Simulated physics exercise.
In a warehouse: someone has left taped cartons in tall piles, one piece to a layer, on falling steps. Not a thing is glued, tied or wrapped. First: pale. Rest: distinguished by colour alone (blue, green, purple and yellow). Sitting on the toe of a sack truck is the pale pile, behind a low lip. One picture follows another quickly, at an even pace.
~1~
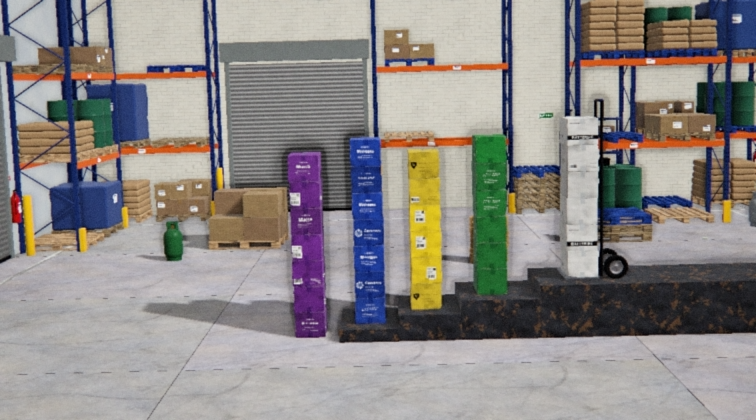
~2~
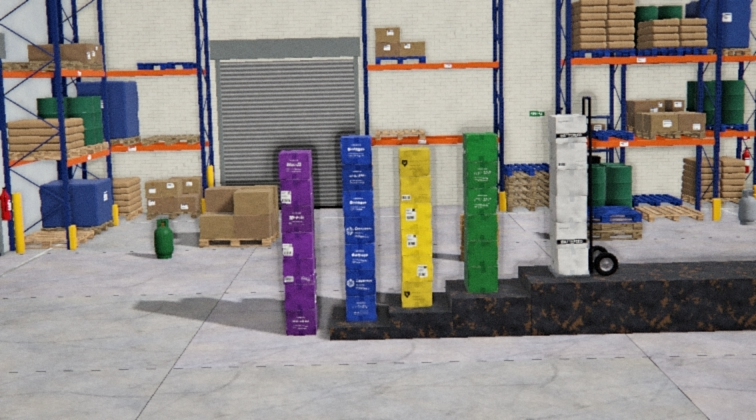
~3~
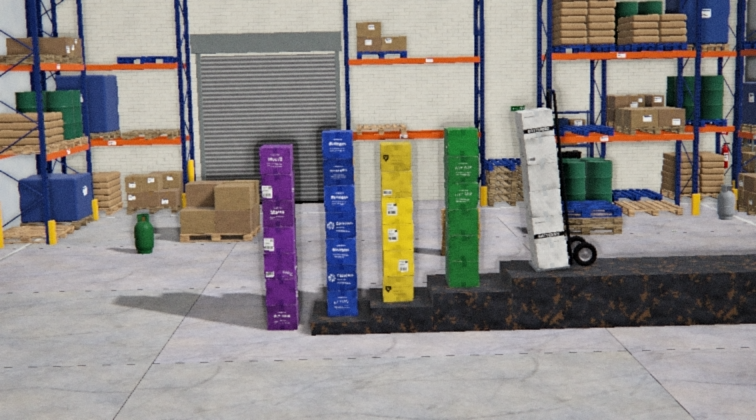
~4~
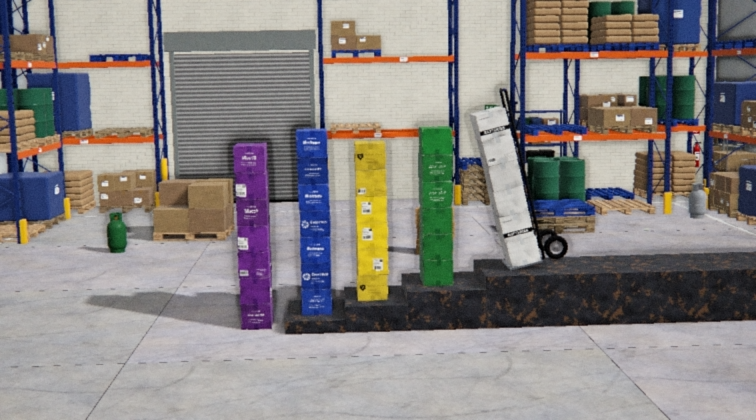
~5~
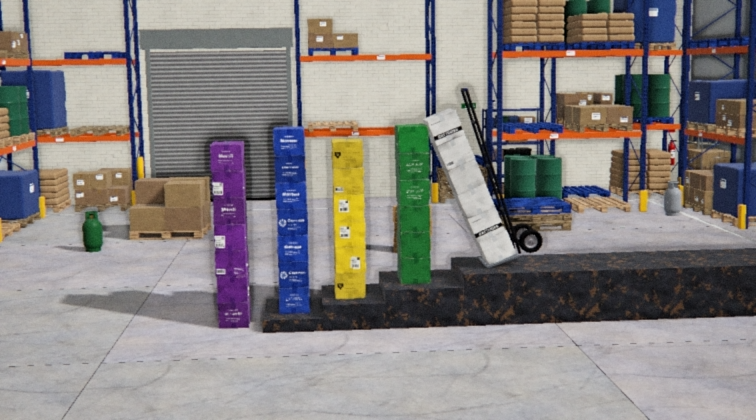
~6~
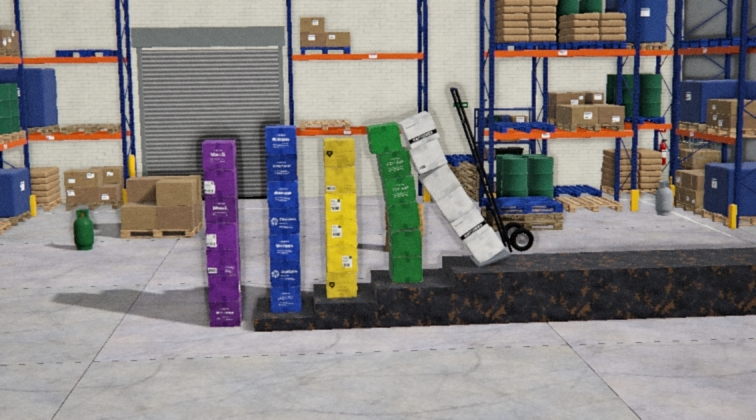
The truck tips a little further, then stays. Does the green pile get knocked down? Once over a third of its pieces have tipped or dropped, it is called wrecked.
Yes, it falls.
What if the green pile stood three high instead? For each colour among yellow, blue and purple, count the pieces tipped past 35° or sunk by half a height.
You'd end up with yellow at 0, blue at 0 and purple at 0.
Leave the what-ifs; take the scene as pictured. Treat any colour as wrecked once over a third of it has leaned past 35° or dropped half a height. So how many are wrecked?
The answer is 4.
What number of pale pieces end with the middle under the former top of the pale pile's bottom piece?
The number works out at 2.
Soon, 6 of the pale pile down; none of the 6 green cartons down (0 of 26 in all colours); top green carton tipped a little; top yellow carton tipped a little.
A while on, 6 of the pale pile down; 6 of the 6 green cartons down (6 of 26 in all colours); top green carton tipped clearly, about its own height lower; top blue carton tipped clearly.
Towards the end, 6 of the pale pile down; 6 of the 6 green cartons down (23 of 26 in all colours); top green carton tipped a little, some two heights lower; top purple carton tipped steeply, some two heights lower.
Then, 6 of the pale pile down; 6 of the 6 green cartons down (24 of 26 in all colours); top green carton tipped well over, some four heights lower; top purple carton on its side.
Finally, 6 of the pale pile down; 6 of the 6 green cartons down (24 of 26 in all colours); top green carton tipped well over, some four heights lower; top purple carton on its side. Seen by the last camera, middles, top green carton near (220, 240).
